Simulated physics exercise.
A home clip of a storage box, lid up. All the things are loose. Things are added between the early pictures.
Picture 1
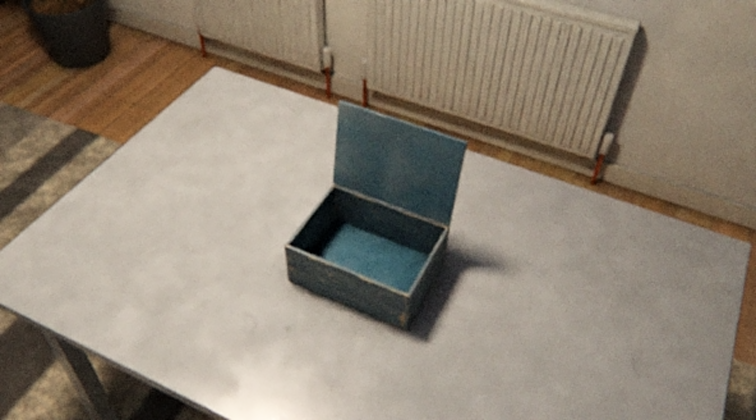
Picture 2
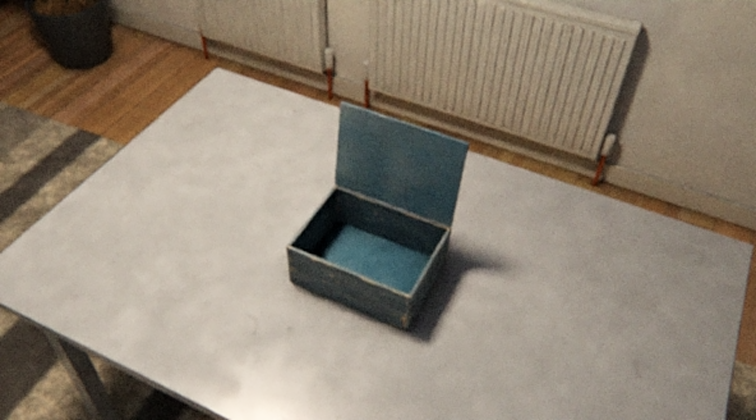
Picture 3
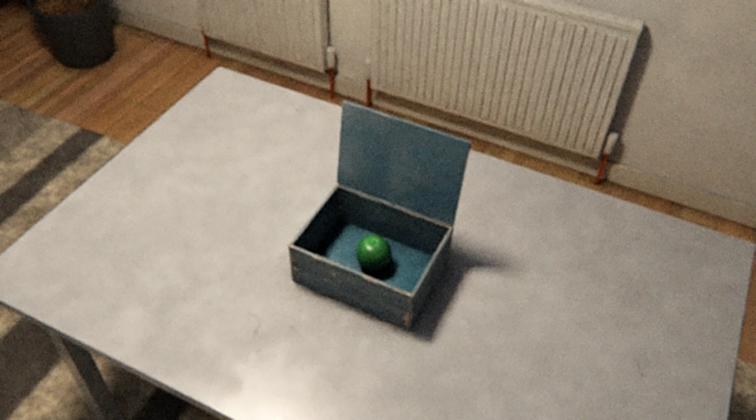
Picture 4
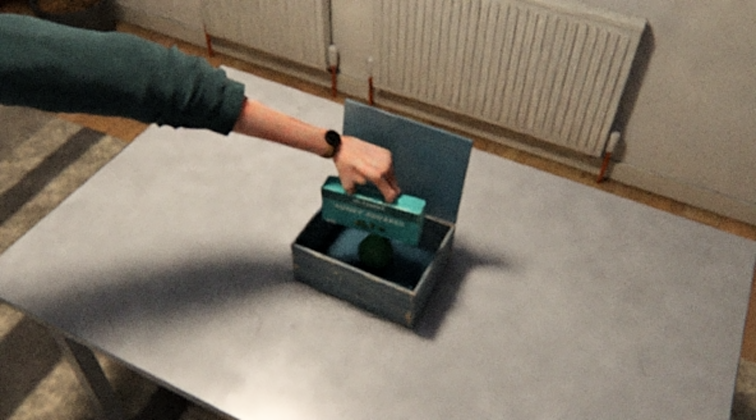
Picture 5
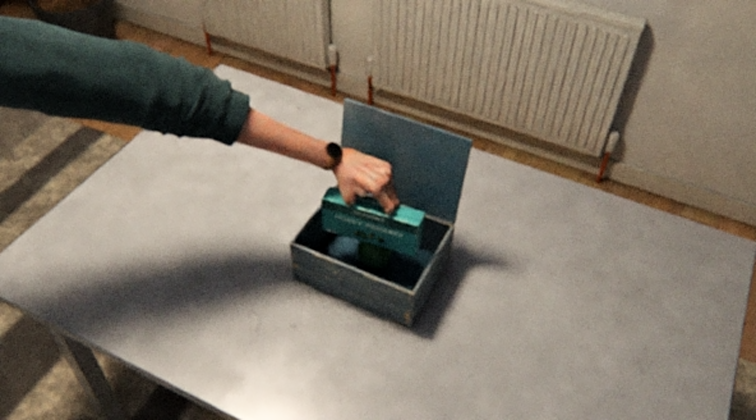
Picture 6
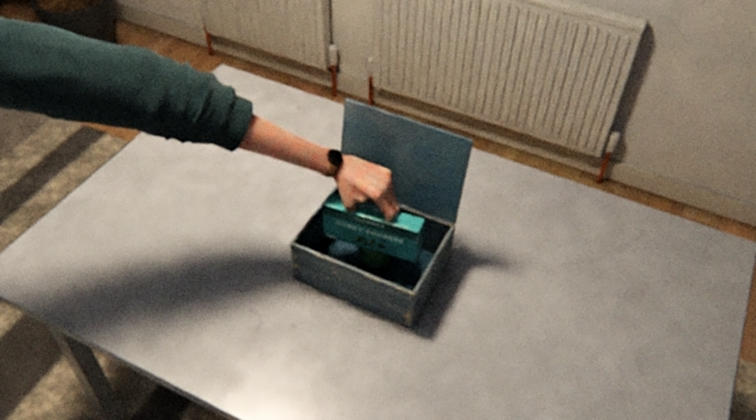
A green apple appears inside the open, empty blue box on the table. A hand in a dark green sleeve then holds a turquoise packet over the box, above the apple, and lowers it a short way inside, the fingers still on its top edge.
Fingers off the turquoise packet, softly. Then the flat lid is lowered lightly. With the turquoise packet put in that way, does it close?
It closes.
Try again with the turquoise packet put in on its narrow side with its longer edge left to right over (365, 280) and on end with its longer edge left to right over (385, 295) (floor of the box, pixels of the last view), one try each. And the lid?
First, it shuts flat; second, it stays ajar.
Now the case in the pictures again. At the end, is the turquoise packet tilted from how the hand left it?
The turquoise packet tips.
Then, 1.00 s after the last picture, lid starting down; turquoise packet upside down near (369, 261); green apple rolled a little.
Then, 1.90 s after the last picture, lid 40° above the rim; turquoise packet upside down near (369, 261); green apple rolled a little.
At rest, lid shut; tipped over in the box, turquoise packet; moved from the start, green apple. Seen from the same camera at the end, turquoise packet near (369, 261).
